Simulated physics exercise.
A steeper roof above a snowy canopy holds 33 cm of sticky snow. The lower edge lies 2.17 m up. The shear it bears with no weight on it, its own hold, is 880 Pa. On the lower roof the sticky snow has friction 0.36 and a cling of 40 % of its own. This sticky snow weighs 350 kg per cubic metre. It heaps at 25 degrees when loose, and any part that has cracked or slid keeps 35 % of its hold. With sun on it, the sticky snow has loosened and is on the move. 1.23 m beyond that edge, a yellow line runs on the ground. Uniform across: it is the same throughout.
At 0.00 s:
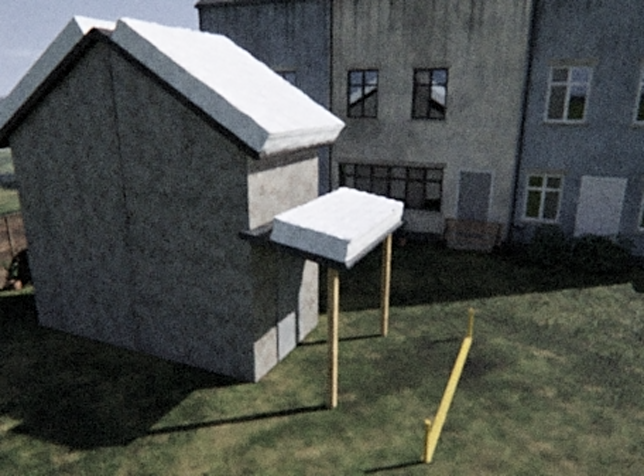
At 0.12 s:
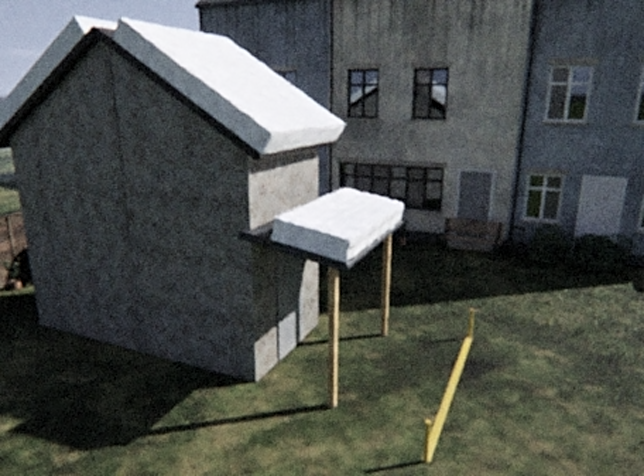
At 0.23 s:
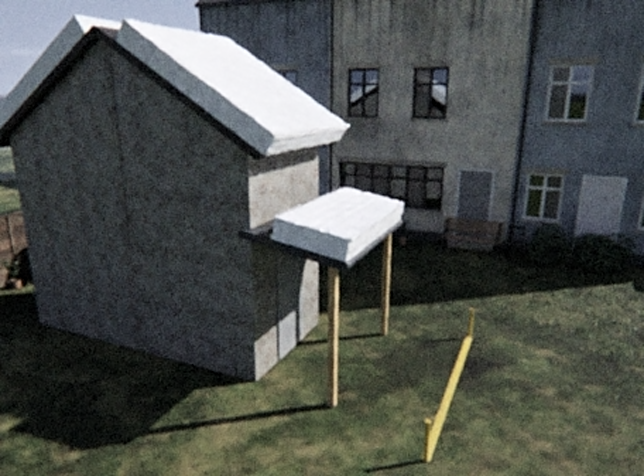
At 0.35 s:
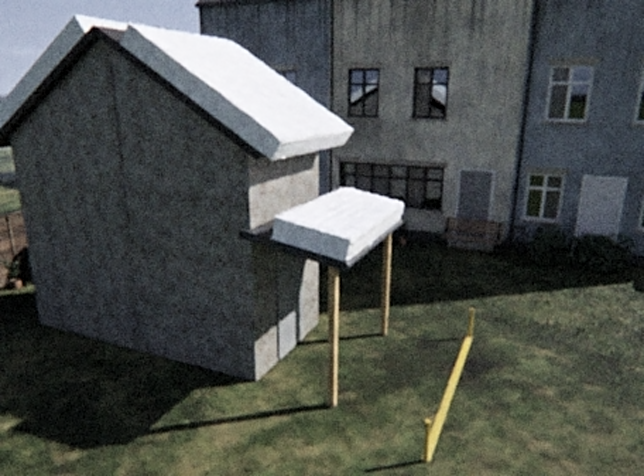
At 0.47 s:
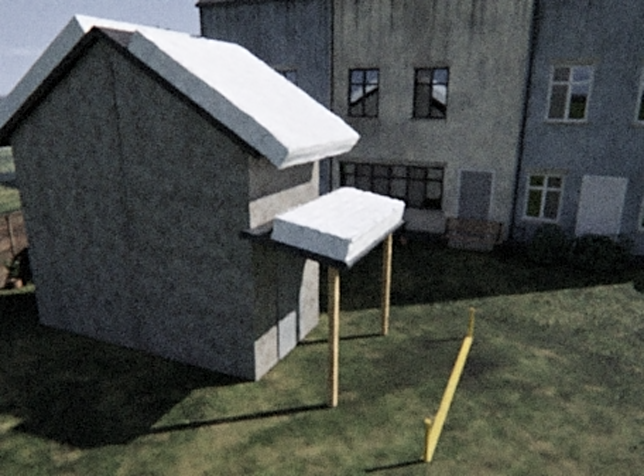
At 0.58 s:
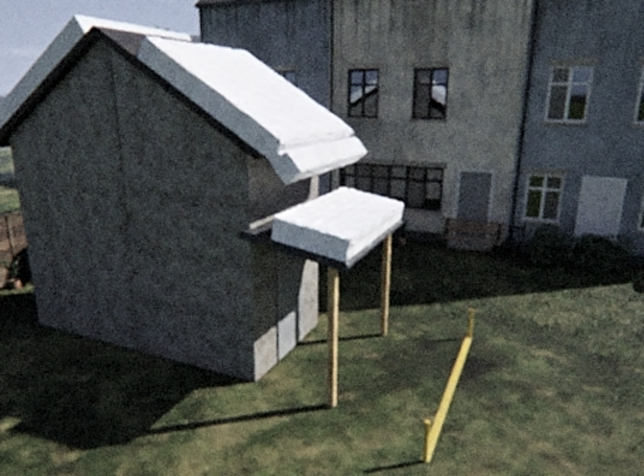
At the start, thick snow covers the steep roof of a small grey building, above a snowy canopy on posts near a yellow line on the grass. The right-hand roof snow slides slowly down the slope, baring a strip near the ridge, then juts past the lower edge and cracks there.
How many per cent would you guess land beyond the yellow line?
I would say 55 percent.
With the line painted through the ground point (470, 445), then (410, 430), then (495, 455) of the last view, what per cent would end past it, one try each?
In that order: 45 %, 65 %, 35 %.
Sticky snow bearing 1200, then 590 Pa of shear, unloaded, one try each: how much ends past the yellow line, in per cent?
About 50 % first, about 55 % second.
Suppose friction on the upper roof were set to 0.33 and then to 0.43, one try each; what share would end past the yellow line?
One try each gives 45 % and then 30 %.
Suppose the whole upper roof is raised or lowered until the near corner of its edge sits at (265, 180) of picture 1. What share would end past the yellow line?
40 %, roughly.
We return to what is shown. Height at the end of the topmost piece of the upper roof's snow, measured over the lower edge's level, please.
Looks like around 0.5 m above that edge.
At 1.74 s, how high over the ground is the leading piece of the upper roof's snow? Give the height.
0.0 m, more or less.
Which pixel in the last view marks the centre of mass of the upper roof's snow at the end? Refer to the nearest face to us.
Roughly at (496, 433).
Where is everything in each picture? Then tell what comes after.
Foremost bit of the sticky snow at (261, 147), in the first picture.
Foremost bit of the sticky snow at (263, 148), its middle shifted 1.9 cm, in the second picture.
Foremost bit of the sticky snow at (266, 136), its middle shifted 7.8 cm, 3 % of it past the upper edge, in one piece, in the third picture.
Foremost bit of the sticky snow at (272, 148), its middle shifted 18 cm, 7 % of it past the upper edge, in one piece, in the fourth picture.
Foremost bit of the sticky snow at (281, 150), its middle shifted 33 cm, 12 % of it past the upper edge, in one piece, in the fifth picture.
Foremost bit of the sticky snow at (291, 159), its middle shifted 52 cm, 19 % of it past the upper edge, cracking, in the sixth picture.
After 1.12 s, none is below the lower edge and 0 % is past the line.
After 1.74 s, 49 % is below the lower edge and 14 % is past the line.
After 2.37 s, 78 % is below the lower edge and 55 % is past the line.
After 3.00 s, 78 % is below the lower edge and 55 % is past the line.
After 3.20 s, 78 % is below the lower edge and 55 % is past the line.
